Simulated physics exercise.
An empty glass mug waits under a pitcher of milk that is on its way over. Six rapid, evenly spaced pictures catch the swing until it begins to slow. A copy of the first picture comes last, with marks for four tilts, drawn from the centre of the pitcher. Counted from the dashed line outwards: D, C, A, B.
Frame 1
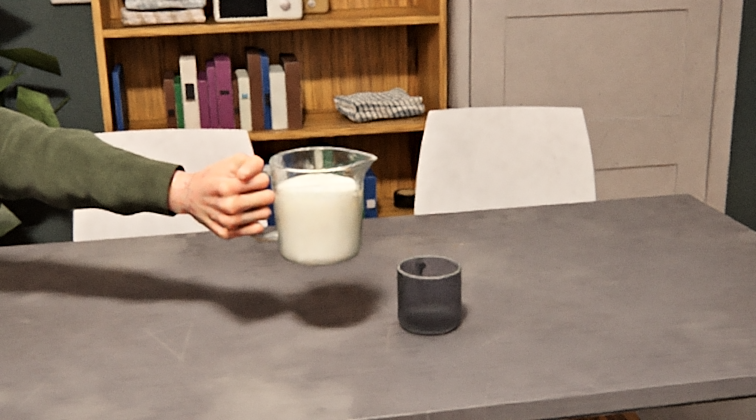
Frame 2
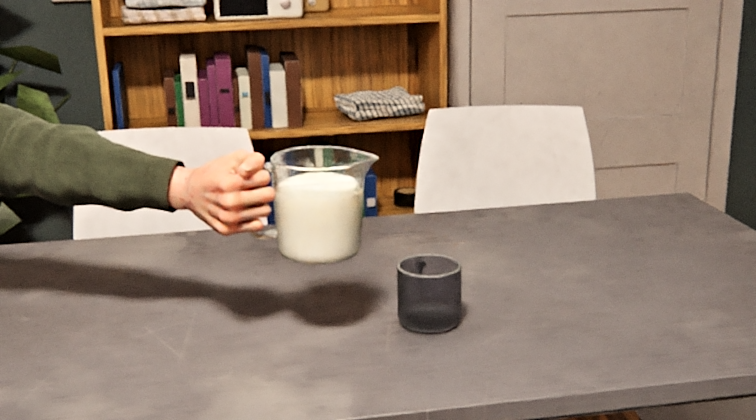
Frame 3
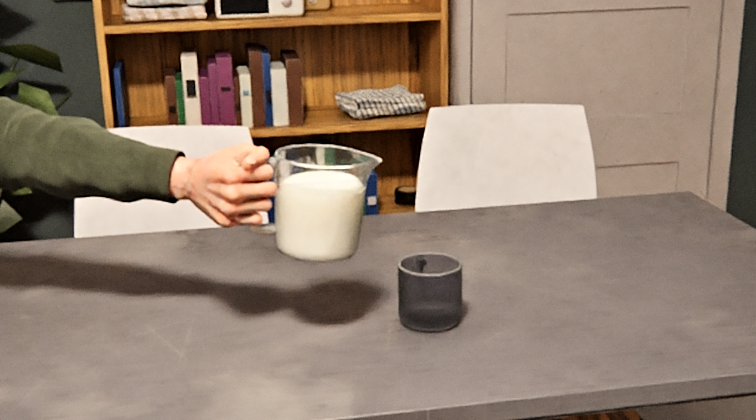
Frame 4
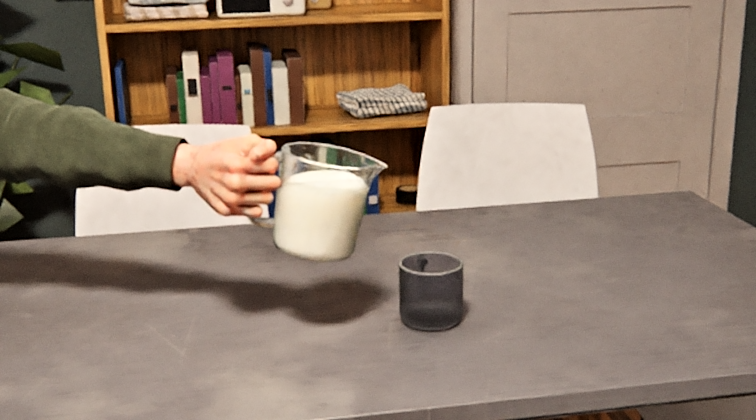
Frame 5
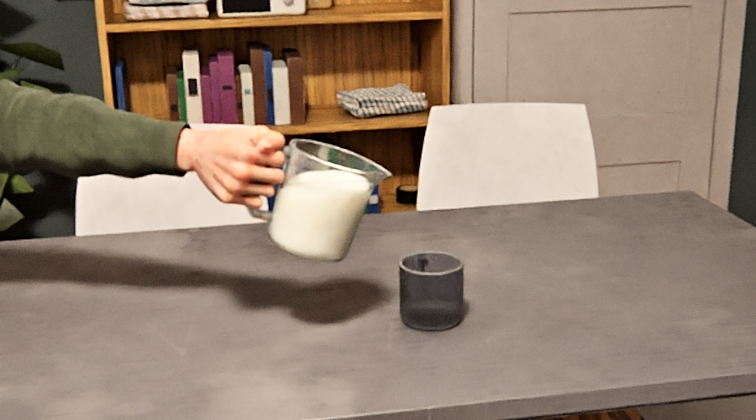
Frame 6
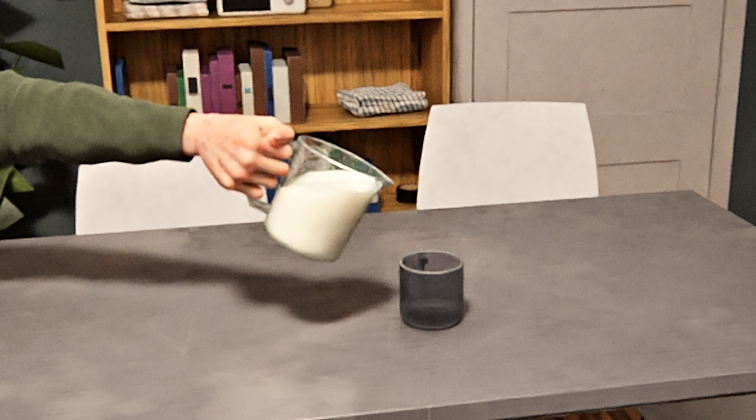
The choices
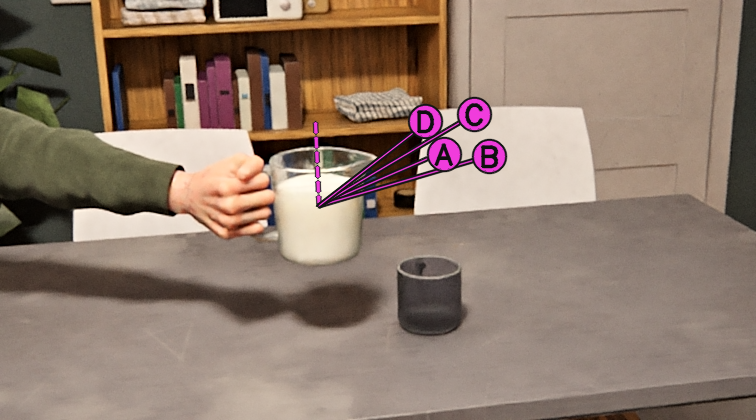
In this clip, a hand in a dark green sleeve holds a clear pitcher of milk above a gray table, then gradually tilts it to the right, its lip lowering slightly near a dark, empty glass mug.
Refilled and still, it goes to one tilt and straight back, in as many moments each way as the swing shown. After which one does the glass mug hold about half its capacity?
The answer is line D.
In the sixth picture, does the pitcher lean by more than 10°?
Yes, it does.
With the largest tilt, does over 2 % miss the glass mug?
Yes.
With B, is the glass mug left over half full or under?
Over.
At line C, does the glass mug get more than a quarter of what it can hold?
Yes.
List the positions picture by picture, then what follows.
The first frame shows upright, lip at (375, 157); rim of the glass mug round (429, 266); nothing has left yet.
The second frame shows upright, lip at (376, 157); nothing has left yet.
The third frame shows tipped about 5°, lip at (380, 160); nothing has left yet.
The fourth frame shows tipped about 12°, lip at (385, 165); nothing has left yet.
The fifth frame shows tipped about 19°, lip at (389, 173); nothing has left yet.
The sixth frame shows tipped about 27°, lip at (392, 182); nothing has left yet.
On the marked copy, A at (427, 158); B at (473, 160); C at (459, 122); D at (412, 133).
For line A, the glass mug ends with about 92 % of what it can hold; 5 % of the milk is spilt.
For line B, the glass mug ends with about 96 % of what it can hold; 15 % of the milk is spilt.
For line C, the glass mug ends with about 71 % of what it can hold.
For line D, the glass mug ends with about 49 % of what it can hold.
